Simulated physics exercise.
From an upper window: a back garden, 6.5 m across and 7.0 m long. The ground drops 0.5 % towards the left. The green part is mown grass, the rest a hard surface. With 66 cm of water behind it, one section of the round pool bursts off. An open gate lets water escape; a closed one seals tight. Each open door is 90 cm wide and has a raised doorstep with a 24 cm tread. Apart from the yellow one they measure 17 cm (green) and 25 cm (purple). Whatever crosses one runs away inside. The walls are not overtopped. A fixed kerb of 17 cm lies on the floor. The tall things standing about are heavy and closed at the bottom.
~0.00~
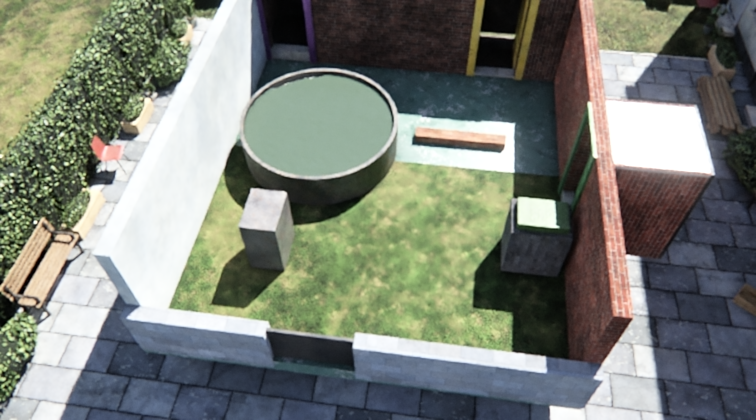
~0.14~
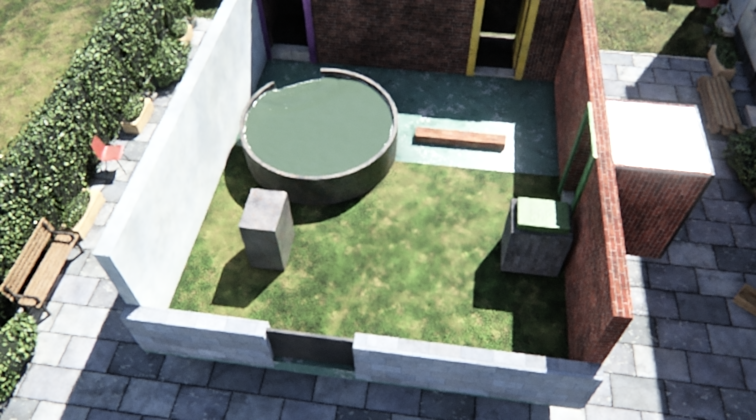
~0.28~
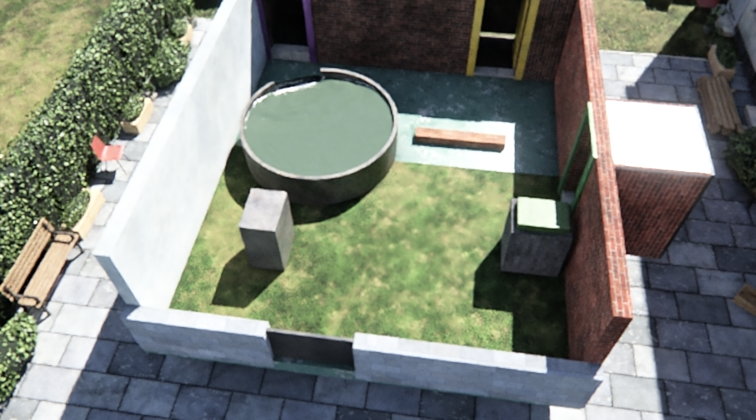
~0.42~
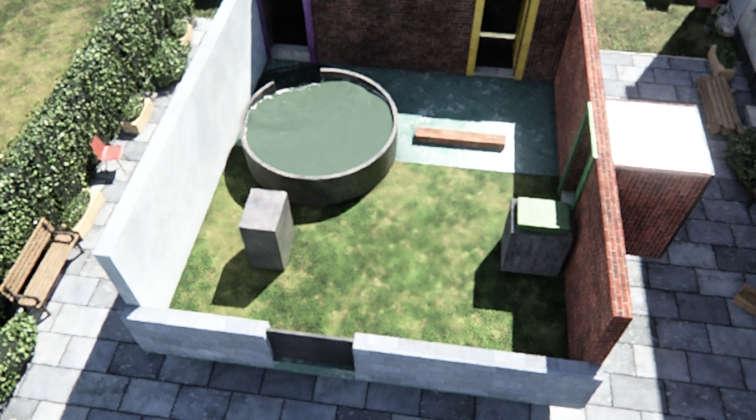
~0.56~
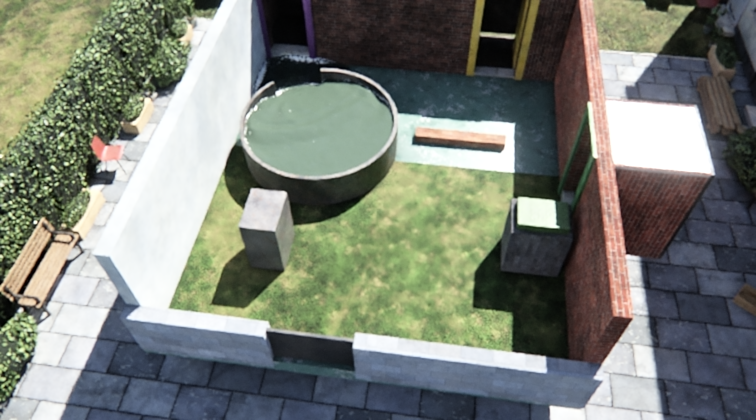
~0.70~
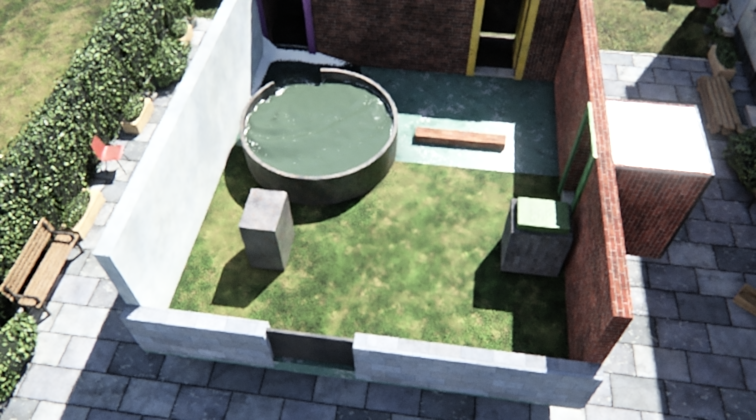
A round pool breaks open at its far side, and water spreads toward the back wall.
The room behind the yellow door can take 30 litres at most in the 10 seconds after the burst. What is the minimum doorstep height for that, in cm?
About 12 cm.
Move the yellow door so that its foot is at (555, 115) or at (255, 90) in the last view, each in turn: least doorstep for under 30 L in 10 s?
Roughly 14.5 and 38 cm.
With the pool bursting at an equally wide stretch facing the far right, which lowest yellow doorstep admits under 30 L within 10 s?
Then roughly 20 cm.
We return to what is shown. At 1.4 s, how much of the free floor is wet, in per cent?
About 10 per cent.
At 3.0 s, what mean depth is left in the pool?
Some 40 cm.
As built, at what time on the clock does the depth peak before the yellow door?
Around 8.0 s.
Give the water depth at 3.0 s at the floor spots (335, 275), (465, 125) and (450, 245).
In that order: 0, 4 and 0 cm.
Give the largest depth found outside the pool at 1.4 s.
Roughly 52 cm.
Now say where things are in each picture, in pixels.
The first picture shows still water, 66 cm deep, in the round pool at (319, 122); the yellow door at (501, 39) is dry.
In the second picture, water pours out on the far side and has run 0.3 m, to a hidden place; about 8 cm deep outside, 66 cm at the back.
In the third picture, water pours out on the far side and has run 0.7 m, to a hidden place; about 10 cm deep outside, 66 cm at the back.
In the fourth picture, the gap is on the far side, the front 1.2 m out at (274, 72); the back of the round pool holds 66 cm.
In the fifth picture, water pours out on the far side and has run 1.7 m, to (268, 59); about 9 cm deep outside, 66 cm at the back.
In the sixth picture, the front is at (273, 47), 1.7 m from the gap on the far side; 2.9 m2 of floor is wet, 66 cm left at the back; the yellow door at (501, 39), 4.3 m from the gap, is still 3.0 m from the nearest water.
After 1.4 s water covers 10 % of the floor, deepest (52 cm) near (288, 69); it has not reached the yellow door.
After 3.0 s water covers 30 % of the floor, deepest (43 cm) near (274, 63); 5 cm at the yellow door, 0 litres in over its 7 cm doorstep.
After 10.0 s water covers 90 % of the floor, deepest (18 cm) near (259, 83); 15 cm at the yellow door, 101 litres in over its 7 cm doorstep.
At the yellow door as built, the water arrived by 2.7 s and peaked near 16 cm at 7.8 s.
Run again over the same 10 s with other heights there, 40 litres in over 11 cm, 6 litres over 15 cm. The limit of 30 litres is kept from about 12 cm up.
